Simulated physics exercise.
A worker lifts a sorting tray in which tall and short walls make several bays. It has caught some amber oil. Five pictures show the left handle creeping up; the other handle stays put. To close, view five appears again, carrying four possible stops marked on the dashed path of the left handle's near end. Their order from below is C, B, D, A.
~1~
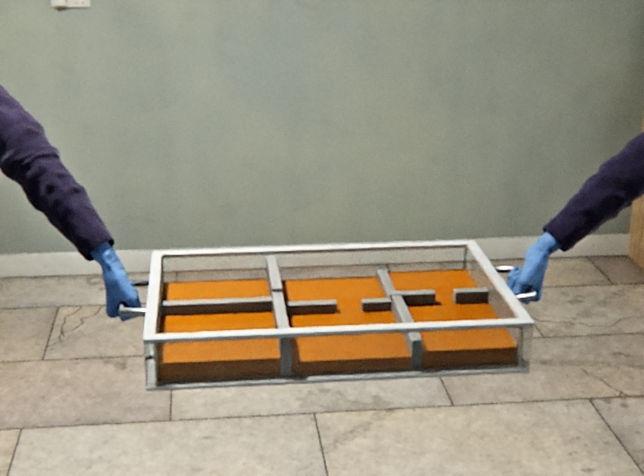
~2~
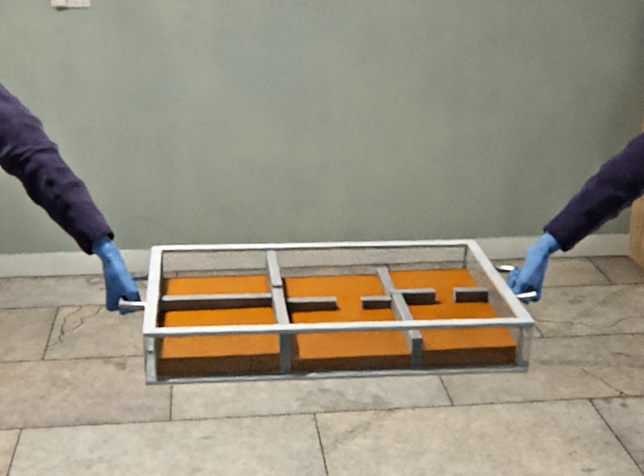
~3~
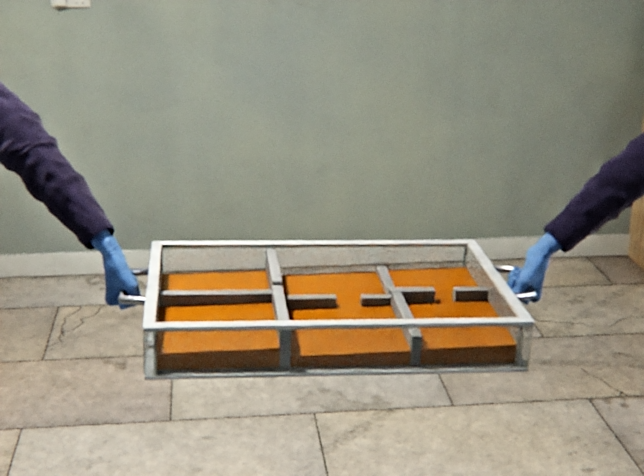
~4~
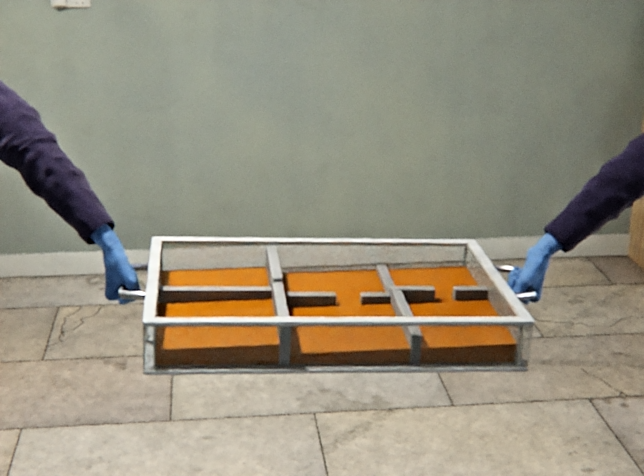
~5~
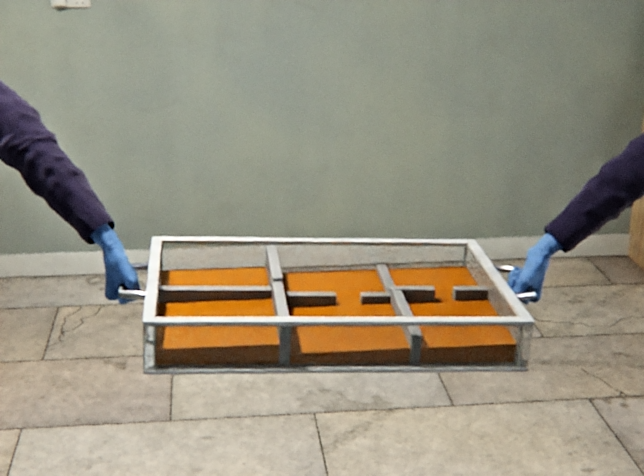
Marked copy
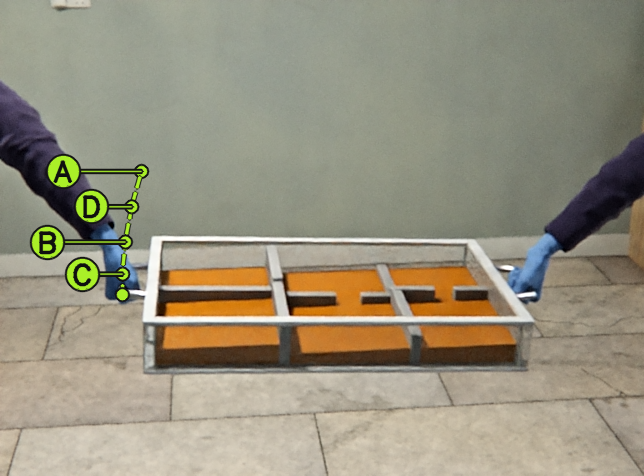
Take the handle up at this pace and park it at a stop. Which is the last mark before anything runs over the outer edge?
Choose A.
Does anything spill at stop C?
No, not at all.
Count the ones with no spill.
All of them.
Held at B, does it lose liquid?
No.
In lime, A at (141, 171); B at (125, 242); C at (122, 274); D at (131, 206).
Choosing A, nothing spills; the front right bay holds the most.
Choosing B, nothing spills; the front left bay holds the most.
Choosing C, nothing spills; the front left bay holds the most.
Choosing D, nothing spills; the front right bay holds the most.
